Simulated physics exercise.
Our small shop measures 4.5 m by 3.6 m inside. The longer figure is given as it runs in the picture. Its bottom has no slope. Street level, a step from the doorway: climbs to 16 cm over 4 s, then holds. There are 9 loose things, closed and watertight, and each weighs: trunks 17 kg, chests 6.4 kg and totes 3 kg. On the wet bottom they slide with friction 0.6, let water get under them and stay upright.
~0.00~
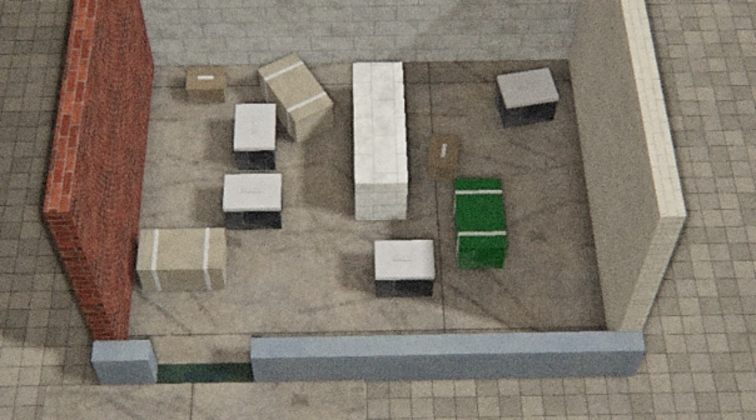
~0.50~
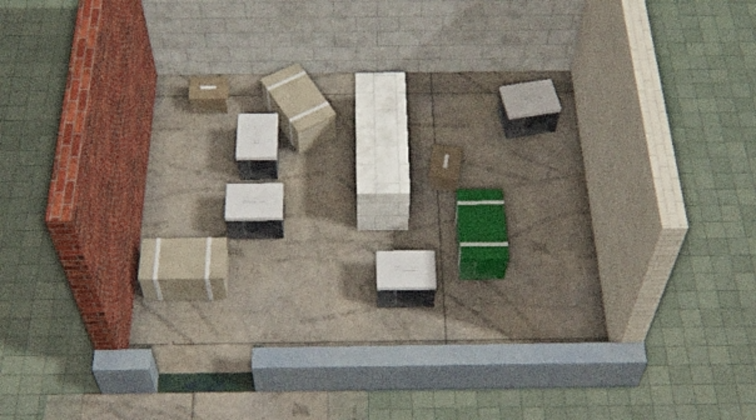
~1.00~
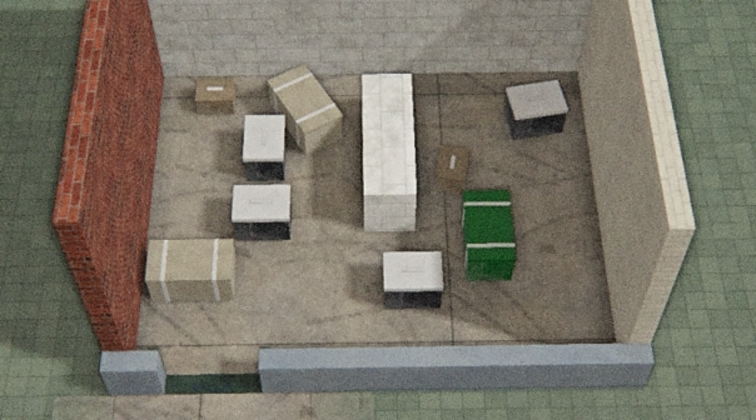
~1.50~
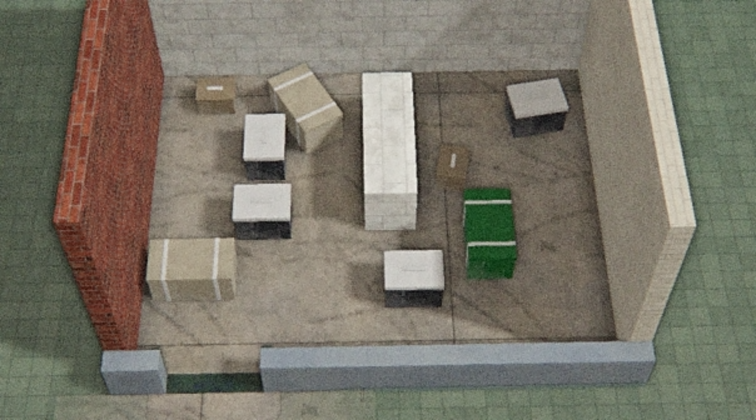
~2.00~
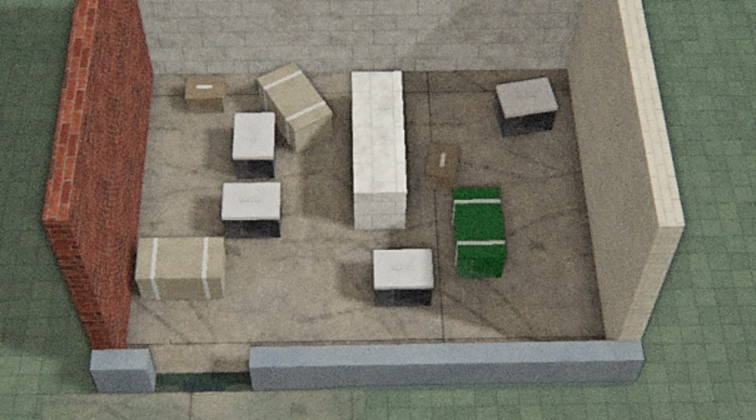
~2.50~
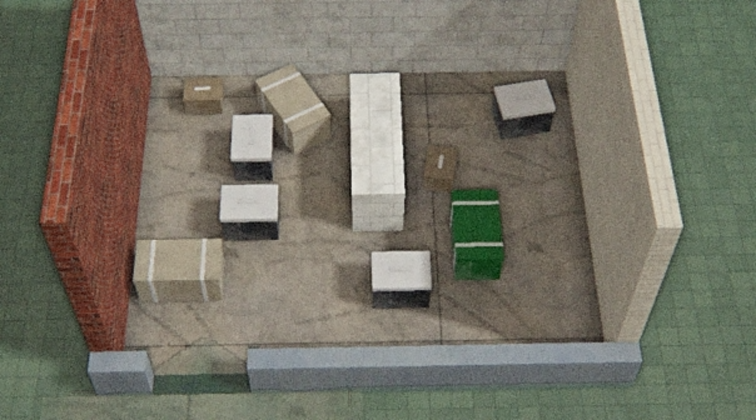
A small roofless shop is seen from high in front, with red brick at left, pale walls behind and at right, and a low blue-grey front wall. Tan and brown boxes and white-topped dark ones stand around a long white block, a green trunk to its right. Greenish water spreads over the outside paving, then the slab before the left-hand doorway, while the camera shifts slightly and the contents stay put.
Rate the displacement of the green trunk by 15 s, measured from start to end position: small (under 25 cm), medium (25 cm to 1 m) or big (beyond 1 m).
Small.
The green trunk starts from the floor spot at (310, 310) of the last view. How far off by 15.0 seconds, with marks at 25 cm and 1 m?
It creeps a little.
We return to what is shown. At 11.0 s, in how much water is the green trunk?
Close to 2 centimetres.
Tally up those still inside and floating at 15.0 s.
Total: 7.
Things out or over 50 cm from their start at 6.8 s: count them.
I make it 2.
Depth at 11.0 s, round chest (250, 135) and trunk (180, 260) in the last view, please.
Roughly 10 and 11 cm.
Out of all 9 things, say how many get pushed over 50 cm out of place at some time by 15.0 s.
The tally stands at 6.
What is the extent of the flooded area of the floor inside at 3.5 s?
Roughly 1.5 m2.
After 3.5 s the green trunk is near (477, 224), 0.0 m from its start, aground; 0 afloat.
After 6.8 s the green trunk is near (477, 224), 0.0 m from its start, aground; 1 afloat.
After 11.0 s the green trunk is near (477, 224), 0.0 m from its start, aground; 5 afloat.
After 15.0 s the green trunk is near (477, 224), 0.0 m from its start, aground; 7 afloat.
